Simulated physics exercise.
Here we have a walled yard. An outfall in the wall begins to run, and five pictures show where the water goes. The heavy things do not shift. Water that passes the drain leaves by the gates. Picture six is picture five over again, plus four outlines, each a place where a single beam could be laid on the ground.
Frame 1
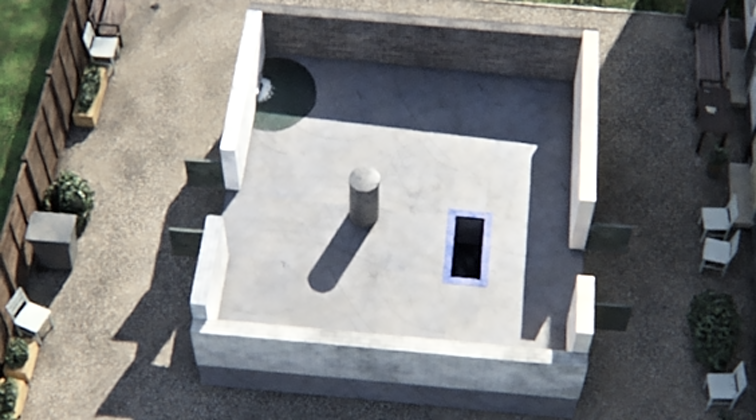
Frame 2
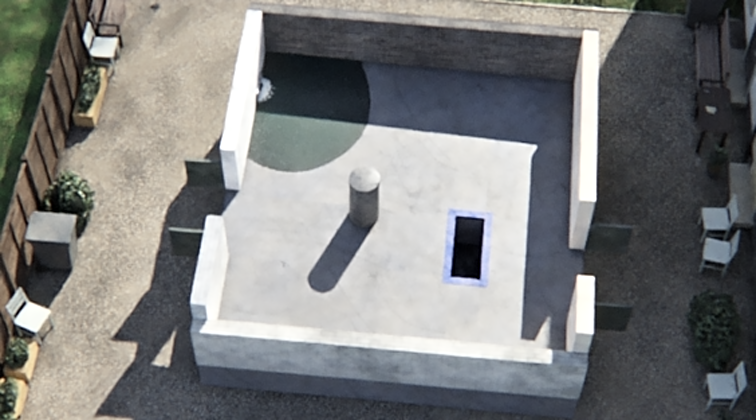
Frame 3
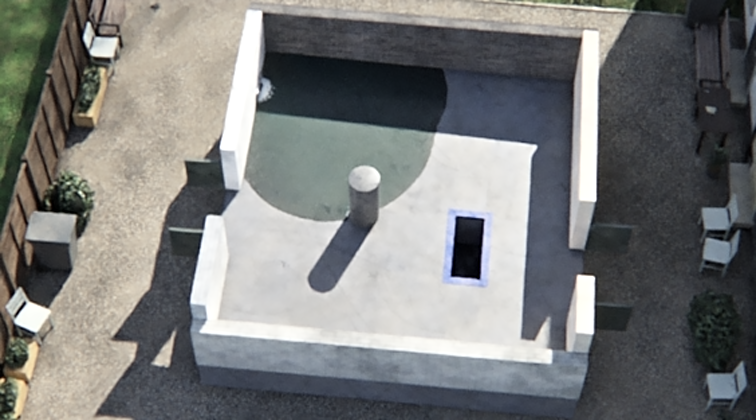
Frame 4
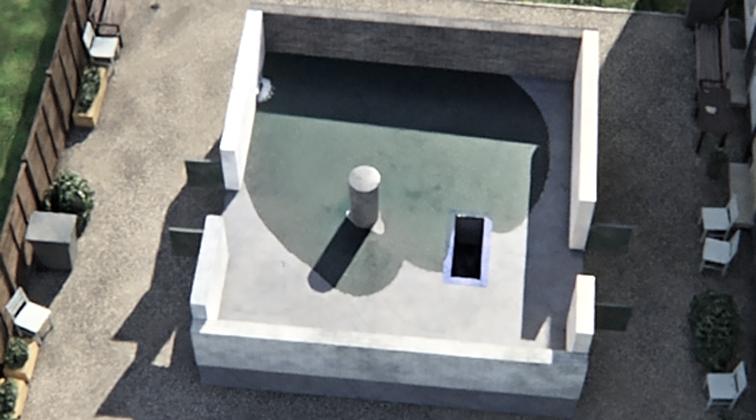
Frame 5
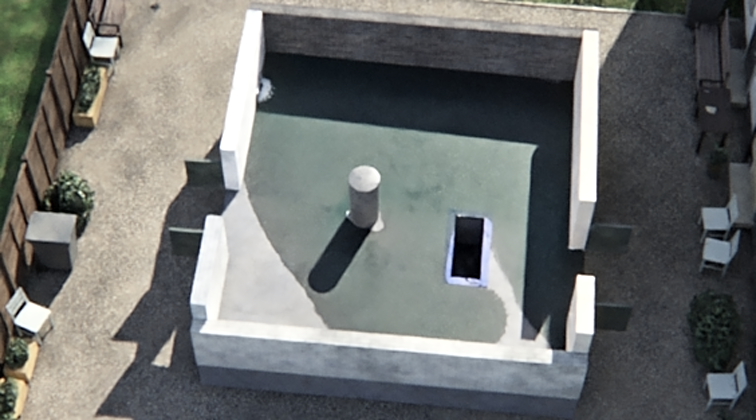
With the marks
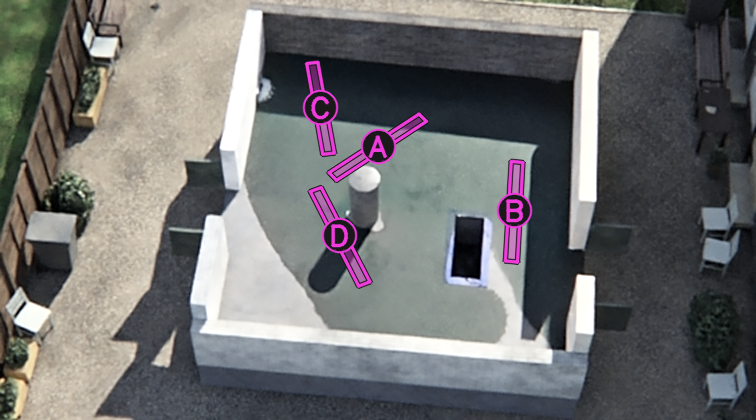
At the start, a small dark patch of water lies in the upper left corner of a walled yard. It spreads right and downward across the pale floor, passing around the short pillar, then reaches the blue-edged pit and covers most of the ground, leaving dry floor at the lower left.
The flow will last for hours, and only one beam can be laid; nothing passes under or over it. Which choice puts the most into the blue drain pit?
B beats the others.
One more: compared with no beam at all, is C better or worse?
Worse.
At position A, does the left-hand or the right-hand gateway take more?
More leaves on the right.
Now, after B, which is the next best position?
D it is.
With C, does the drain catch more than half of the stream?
No, it does not.
In magenta, A from (332, 176) to (422, 117); B from (511, 261) to (517, 161); C from (312, 62) to (328, 153); D from (315, 189) to (364, 283).
With A, about 25 % of the stream goes into the blue drain pit, about 75 % out by the gates.
With B, about 49 % of the stream goes into the blue drain pit, about 51 % out by the gates.
With C, about 23 % of the stream goes into the blue drain pit, about 77 % out by the gates.
With D, about 37 % of the stream goes into the blue drain pit, about 63 % out by the gates.
